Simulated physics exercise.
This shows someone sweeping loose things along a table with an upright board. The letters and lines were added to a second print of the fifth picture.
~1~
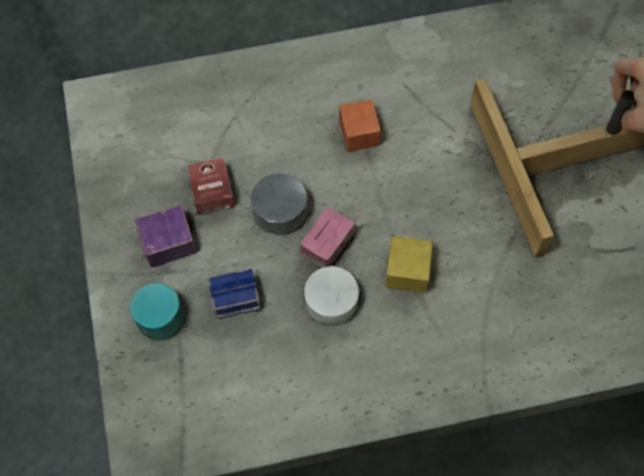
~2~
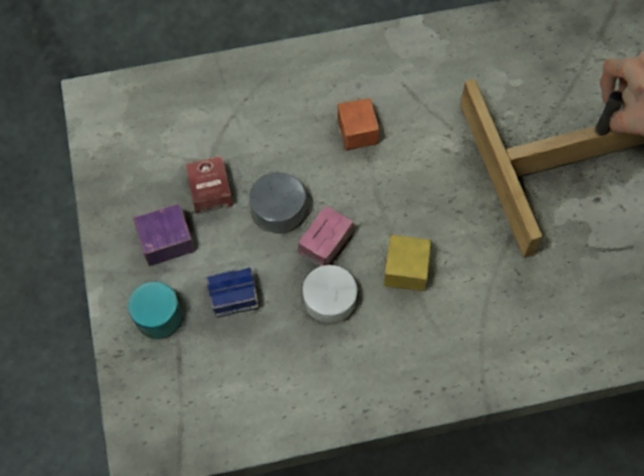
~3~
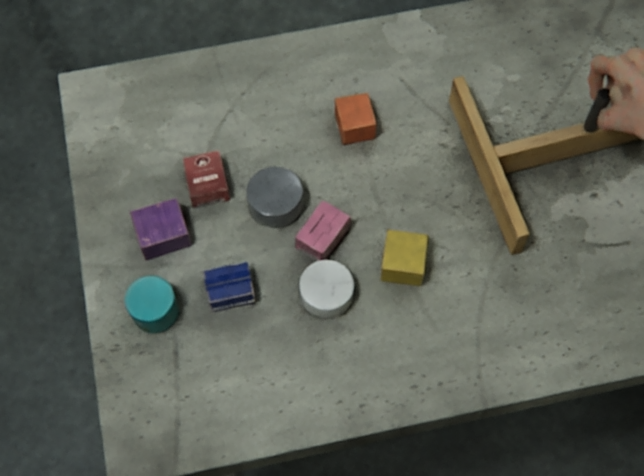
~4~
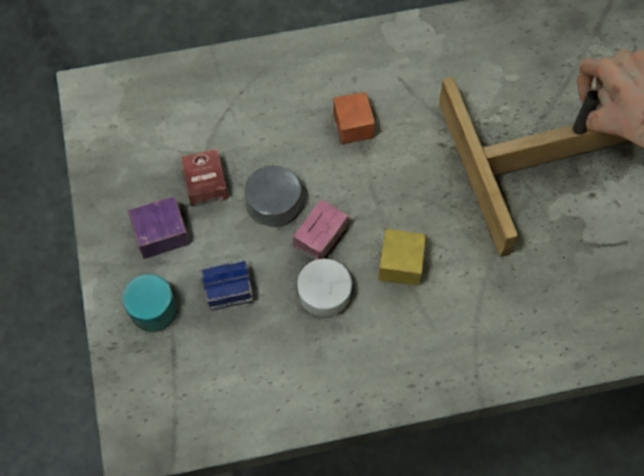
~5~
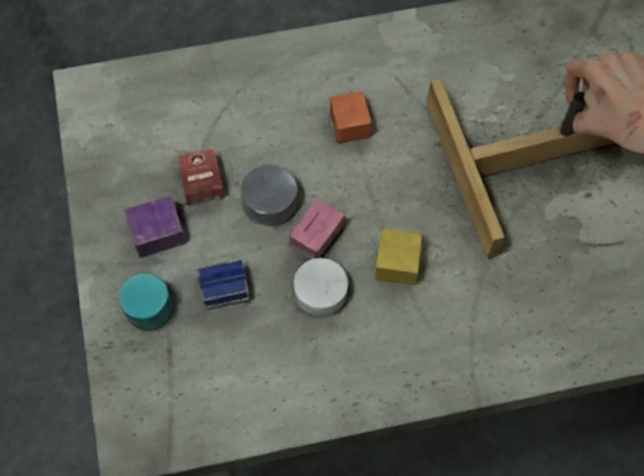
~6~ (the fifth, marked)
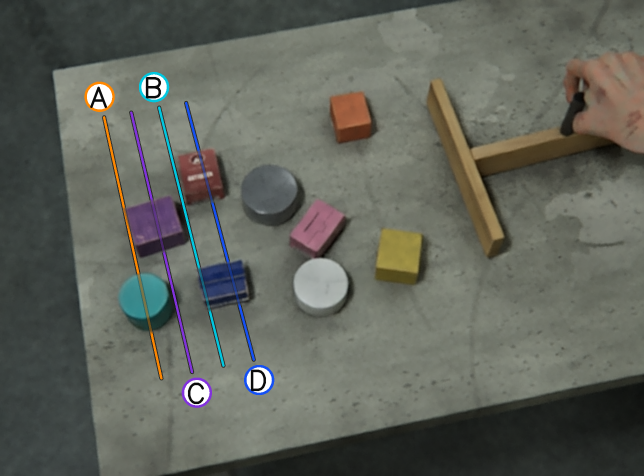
In this clip, a hand holding a black-handled wooden T-shaped board slides it slowly leftward across a grey table, while the scattered blocks, packets and round containers to its left stay in place relative to the tabletop, untouched.
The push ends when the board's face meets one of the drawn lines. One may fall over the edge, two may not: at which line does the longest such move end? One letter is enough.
The farthest such stop is C.
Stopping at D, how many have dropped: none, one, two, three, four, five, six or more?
By then, none.
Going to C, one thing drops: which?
The turquoise tub goes over.
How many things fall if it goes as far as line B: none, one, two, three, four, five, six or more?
By then, none.
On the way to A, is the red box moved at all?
Yes.
On the copy, A at (131, 239); B at (189, 228); C at (160, 234); D at (218, 223).
On C. First, board (358, 176); orange block (311, 126); white tin (311, 290).
Then, board (246, 197); red box (170, 181); blue box (189, 279).
Finally, board (159, 213); turquoise tub over the edge; purple block (77, 249); one fallen.
By contrast, A drops four; B is within the limit but short; D is within the limit but short.
